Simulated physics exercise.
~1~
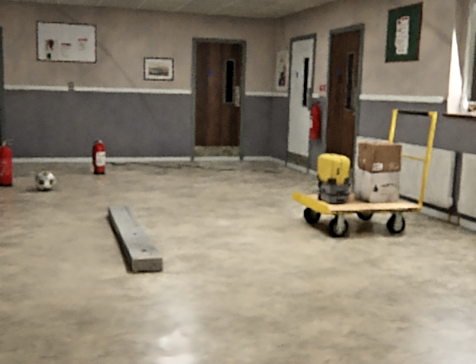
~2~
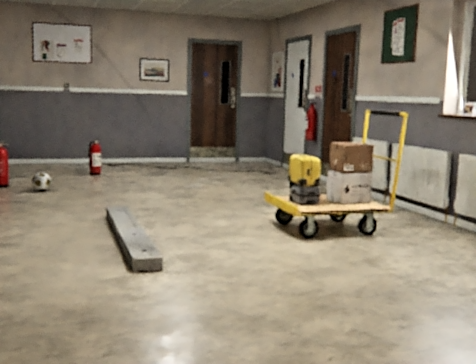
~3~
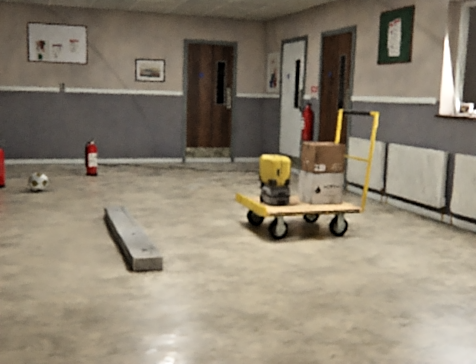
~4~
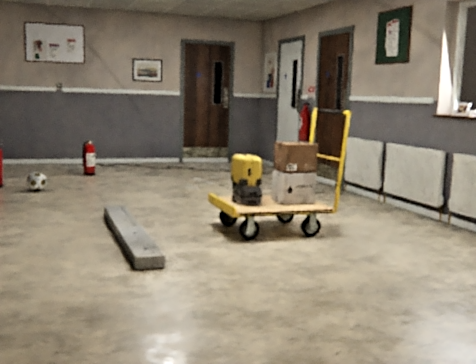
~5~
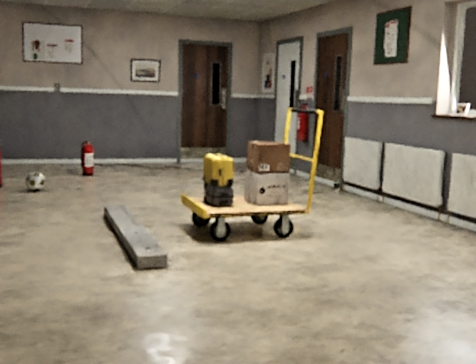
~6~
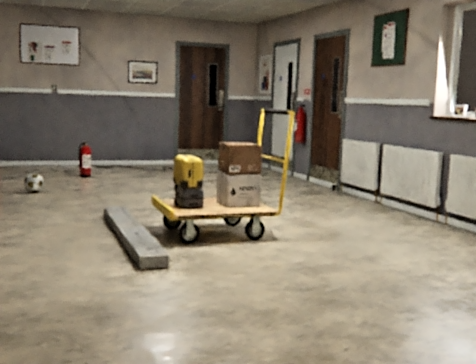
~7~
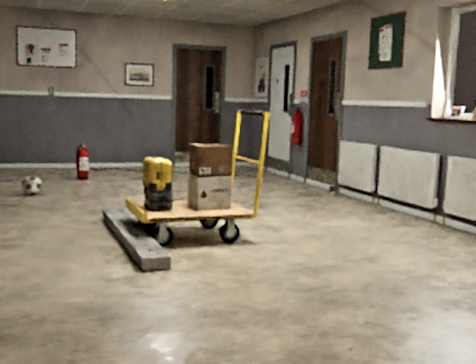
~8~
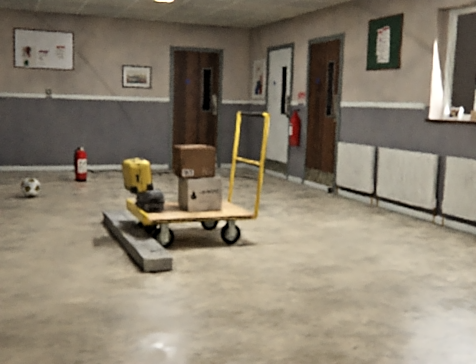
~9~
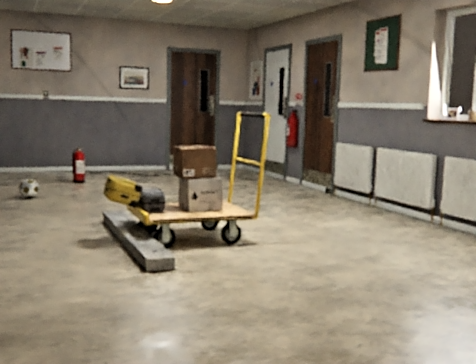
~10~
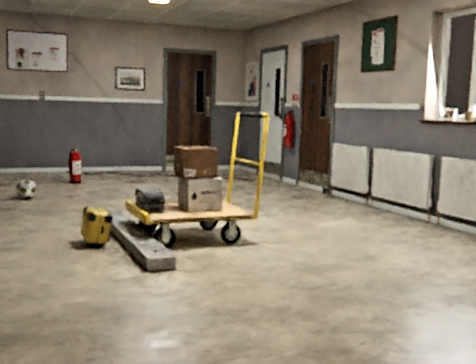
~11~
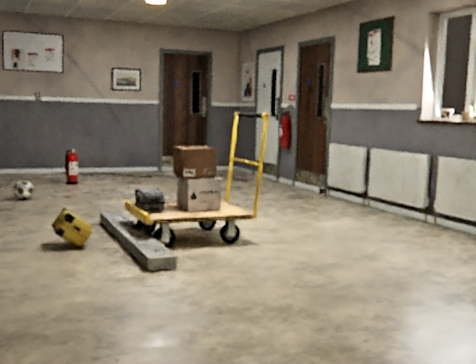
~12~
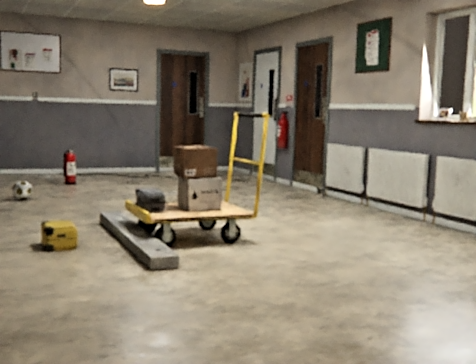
A yellow case tumbles off a cart that rolls left into a kerb; the rest stays aboard.
